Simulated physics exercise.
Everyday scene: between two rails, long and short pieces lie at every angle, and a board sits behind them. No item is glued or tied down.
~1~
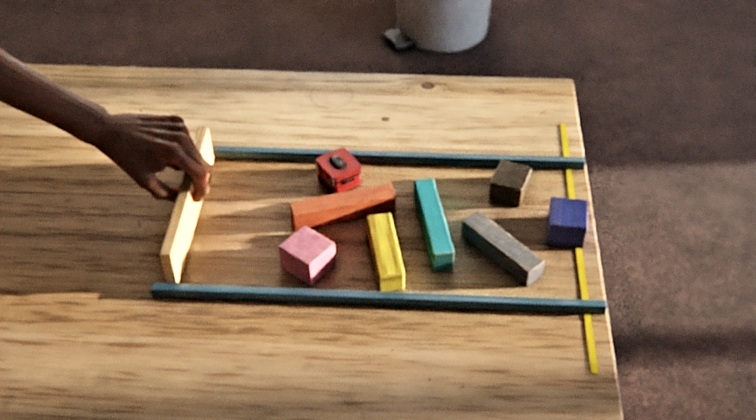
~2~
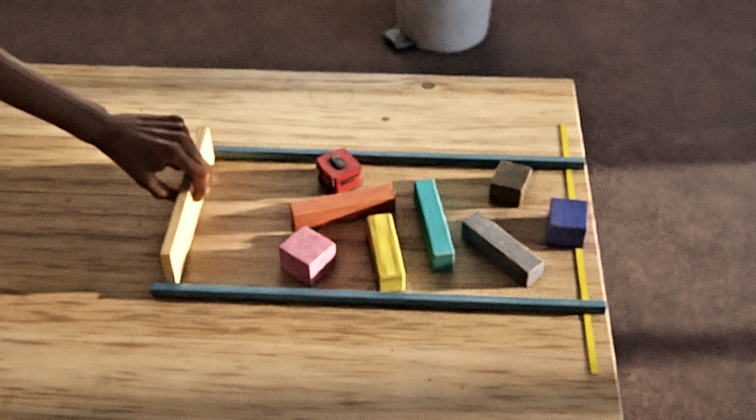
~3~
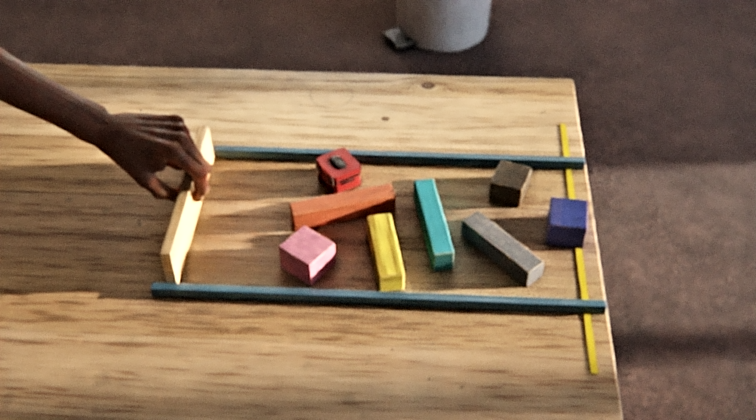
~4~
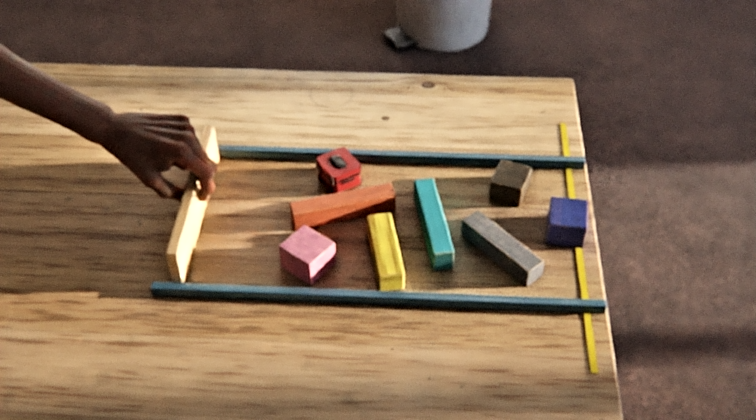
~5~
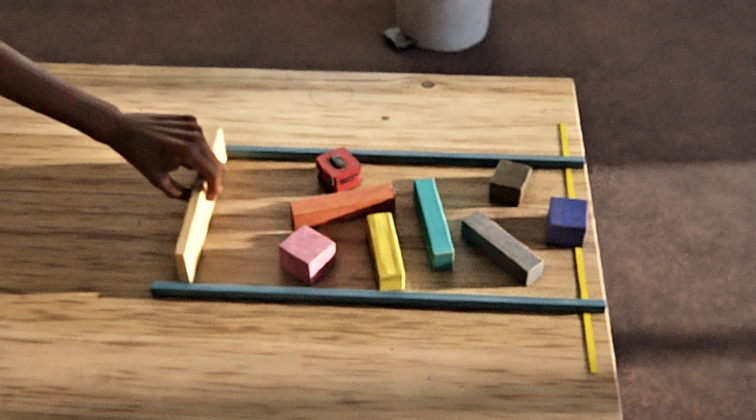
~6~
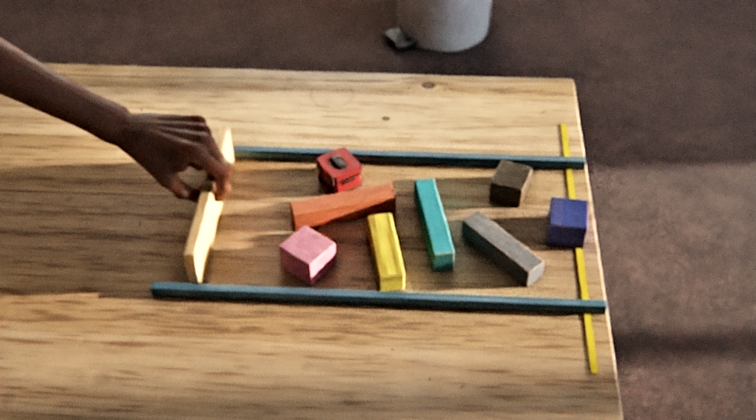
A hand slides a board slightly right between two rails toward scattered, motionless coloured blocks.
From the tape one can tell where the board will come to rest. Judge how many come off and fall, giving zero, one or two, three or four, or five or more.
Number falling: Five or more.
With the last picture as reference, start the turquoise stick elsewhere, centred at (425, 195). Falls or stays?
Result: It comes off.
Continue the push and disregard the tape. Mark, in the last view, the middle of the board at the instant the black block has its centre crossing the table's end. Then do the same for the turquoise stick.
The middle is at (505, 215) when it's the black block, and at (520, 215) when it's the turquoise stick.
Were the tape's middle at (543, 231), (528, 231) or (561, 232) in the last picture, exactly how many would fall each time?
4, 4, 5.
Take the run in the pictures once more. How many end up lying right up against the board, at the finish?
It touches 2.
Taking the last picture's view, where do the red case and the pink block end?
Result: One about (589, 185), other about (604, 258).
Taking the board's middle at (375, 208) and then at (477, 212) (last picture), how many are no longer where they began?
At the first spot the count is 6, and at the second it is 8.
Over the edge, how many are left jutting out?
I'd say 2 of them.
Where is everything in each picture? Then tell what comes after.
Blue block (567, 222); black block (510, 183); grey bar (502, 248); board (189, 202); tape (577, 233), in the first frame.
Black block (510, 183); yellow stick (385, 252), in the second frame.
Grey bar (501, 248); board (189, 202), in the third frame.
Blue block (567, 222); turquoise stick (433, 223), in the fourth frame.
Black block (510, 183); orange bar (343, 206), in the fifth frame.
Blue block (567, 222); black block (511, 183); grey bar (502, 248); board (210, 202); tape (577, 232), in the sixth frame.
A little later, none off yet; blue block at rest near (567, 222); black block at rest near (511, 183); grey bar at rest near (502, 248).
Next, none off yet; blue block shifted a little near (588, 221); black block shifted about its own width near (549, 179); grey bar shifted about its own width near (563, 251).
When it is over, the number that fall off is five or more; down, orange bar, yellow stick, turquoise stick, grey bar, black block and blue block.
